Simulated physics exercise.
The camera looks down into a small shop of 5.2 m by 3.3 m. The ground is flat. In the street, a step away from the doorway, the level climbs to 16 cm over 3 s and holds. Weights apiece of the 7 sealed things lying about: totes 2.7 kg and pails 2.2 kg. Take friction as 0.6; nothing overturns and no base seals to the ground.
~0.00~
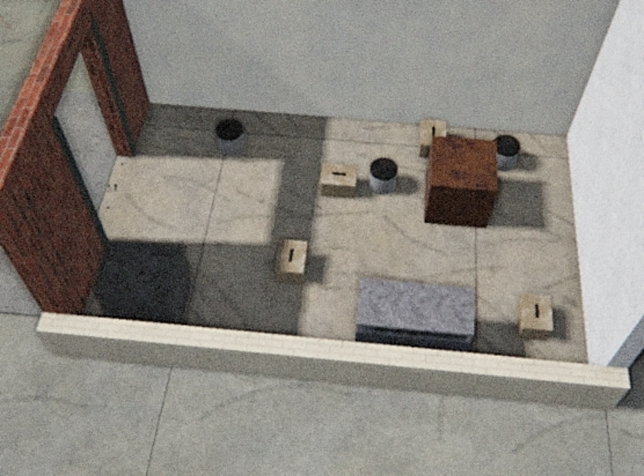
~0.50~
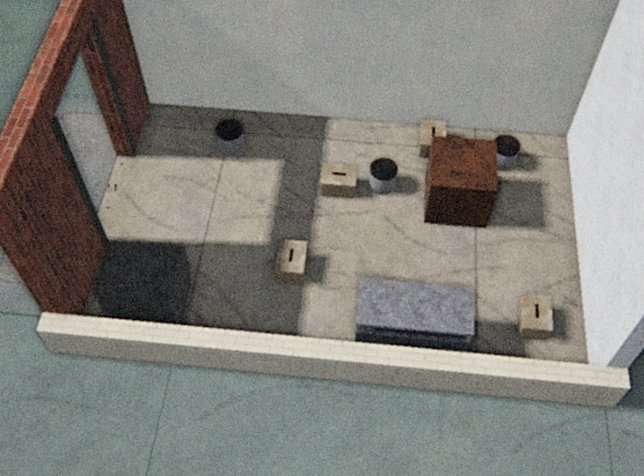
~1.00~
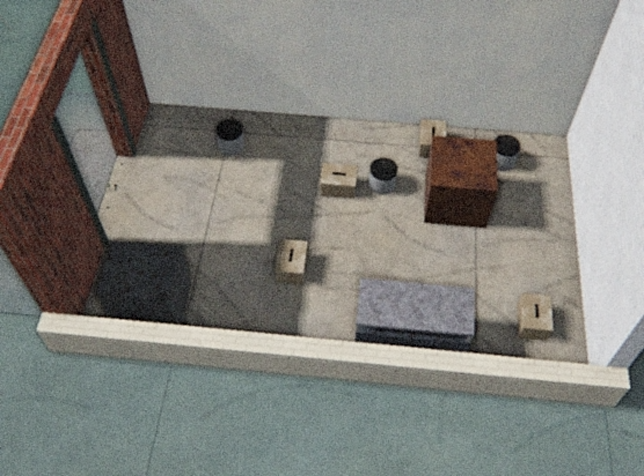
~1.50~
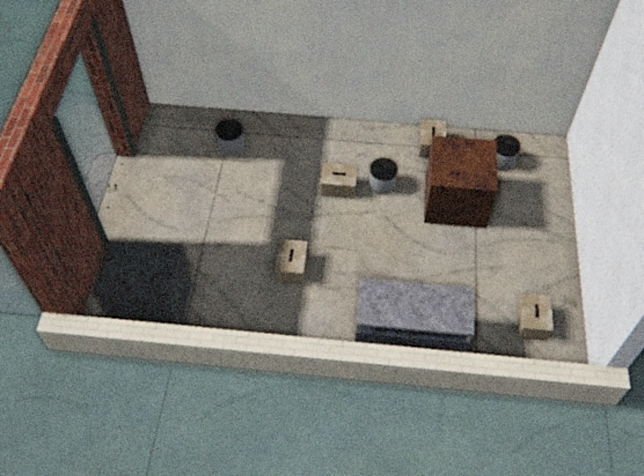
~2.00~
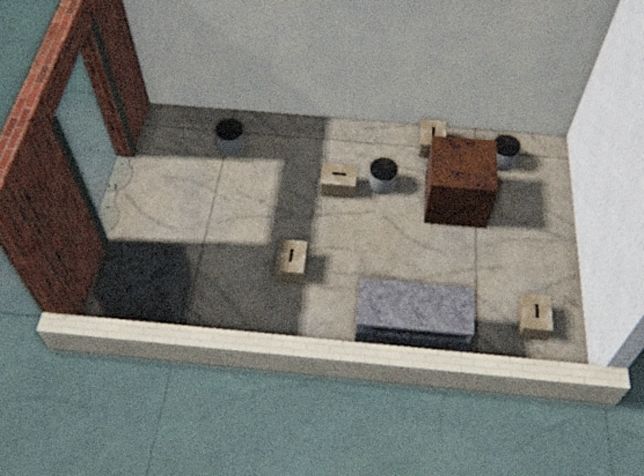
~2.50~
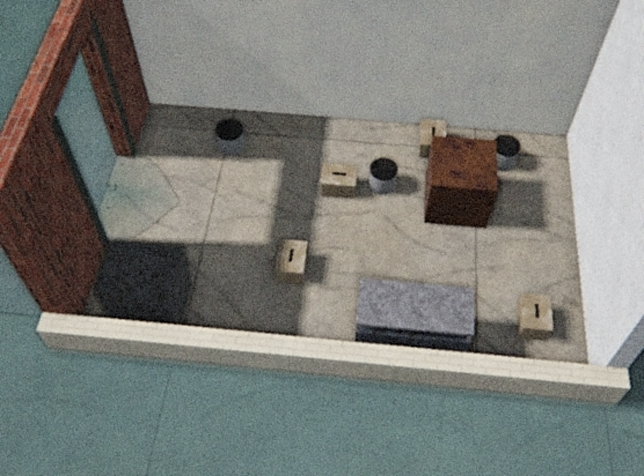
Water spreads across the grey street outside a small brick-and-plaster shop, tinting the paving blue-green along the front and left side. A thin sheet then creeps through the doorway on the left onto the pale tiled floor, while the totes, pails, brown block and grey slab stay still.
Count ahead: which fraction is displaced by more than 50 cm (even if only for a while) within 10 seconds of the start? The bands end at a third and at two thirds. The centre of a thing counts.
That comes to two thirds or above.
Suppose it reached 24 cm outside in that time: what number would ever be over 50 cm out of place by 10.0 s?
In that case 7 of them.
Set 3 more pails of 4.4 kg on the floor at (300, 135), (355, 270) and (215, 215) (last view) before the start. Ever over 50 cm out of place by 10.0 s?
In turn: More, past it, more.
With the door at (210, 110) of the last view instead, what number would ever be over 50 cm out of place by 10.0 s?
Then 2.
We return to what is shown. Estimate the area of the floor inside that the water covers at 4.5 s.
Some 7.0 m2.
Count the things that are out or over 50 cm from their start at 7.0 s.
I count 4.
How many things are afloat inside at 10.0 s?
7 of them.
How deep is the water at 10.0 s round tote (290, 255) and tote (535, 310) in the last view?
Roughly 9 and 7 cm.
After 3.5 s 0 of 7 are over 50 cm from their spots; 0 afloat.
After 4.5 s 0 of 7 are over 50 cm from their spots; 0 afloat.
After 7.0 s 4 of 7 are over 50 cm from their spots; 5 afloat.
After 10.0 s 6 of 7 are over 50 cm from their spots, and 6 have been at some point; 7 afloat.
